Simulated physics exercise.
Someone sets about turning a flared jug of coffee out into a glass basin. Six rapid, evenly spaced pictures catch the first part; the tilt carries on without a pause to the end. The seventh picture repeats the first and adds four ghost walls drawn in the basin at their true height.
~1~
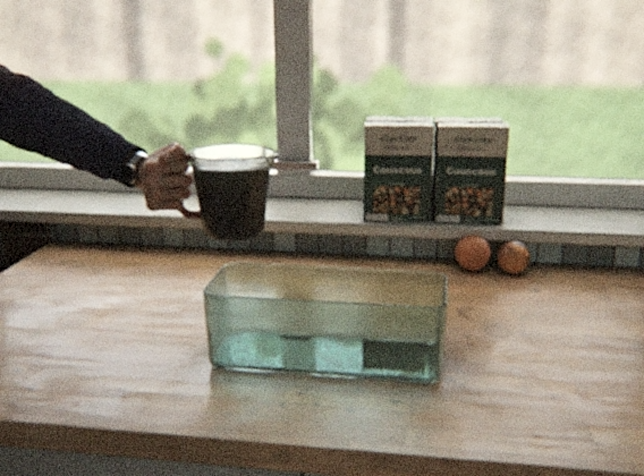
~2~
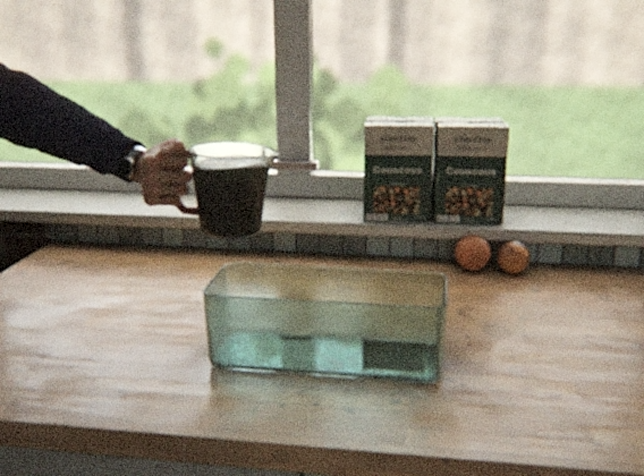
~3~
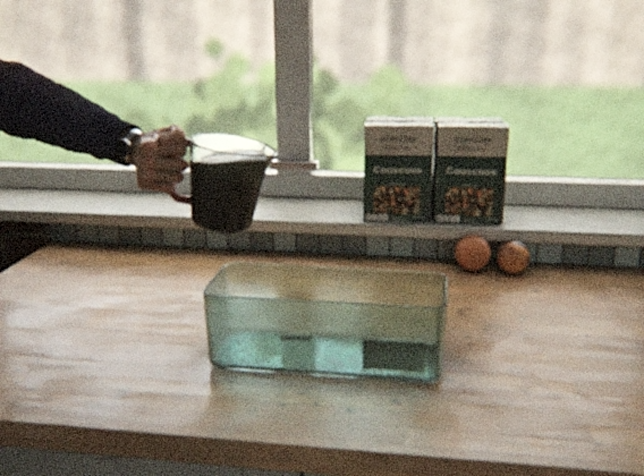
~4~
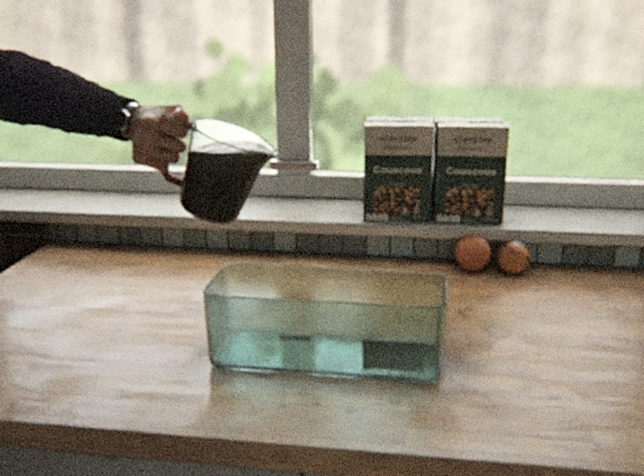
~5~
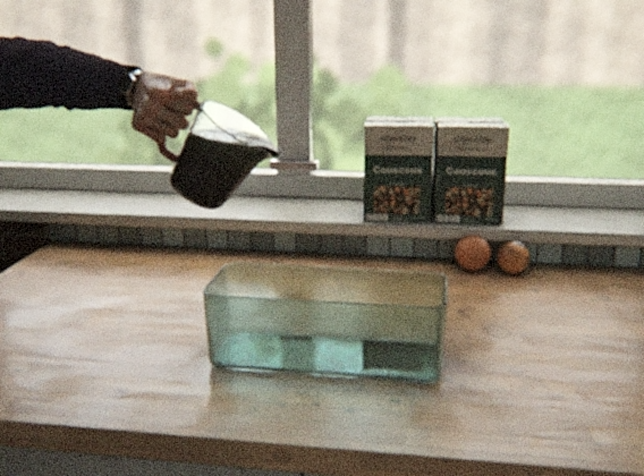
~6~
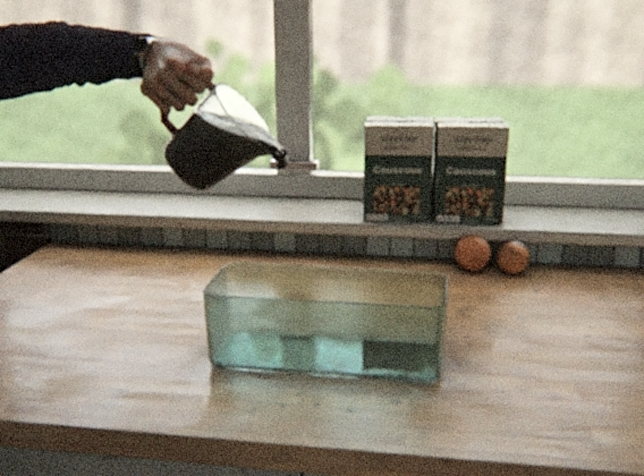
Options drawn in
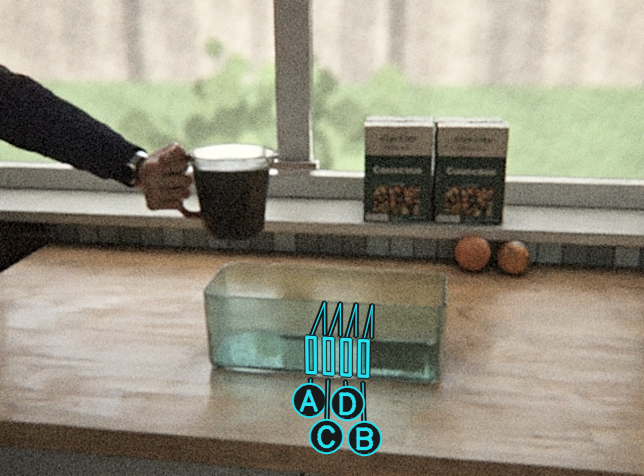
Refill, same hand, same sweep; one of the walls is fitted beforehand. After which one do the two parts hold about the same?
B.
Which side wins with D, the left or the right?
More ends on the right.
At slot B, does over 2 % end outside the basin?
Yes.
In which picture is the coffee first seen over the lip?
In picture 5.
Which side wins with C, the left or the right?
The right side.
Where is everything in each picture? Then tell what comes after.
The first picture shows upright, lip at (277, 155); basin from (210, 364) to (441, 380); nothing has left yet.
The second picture shows tipped about 2°, lip at (277, 155); nothing has left yet.
The third picture shows tipped about 10°, lip at (277, 155); nothing has left yet.
The fourth picture shows tipped about 21°, lip at (276, 155); nothing has left yet.
The fifth picture shows tipped about 34°, lip at (276, 154); coffee is over the lip, down to (276, 154).
The sixth picture shows tipped about 49°, lip at (275, 154); coffee is over the lip, down to (283, 166).
In cyan, A at (310, 378); B at (362, 382); C at (327, 380); D at (345, 381).
With A, about 10 % ends left of the wall and 79 % right of it; 11 % is lost outside.
With B, about 46 % ends left of the wall and 46 % right of it; 8 % is lost outside.
With C, about 13 % ends left of the wall and 76 % right of it; 11 % is lost outside.
With D, about 22 % ends left of the wall and 67 % right of it; 11 % is lost outside.
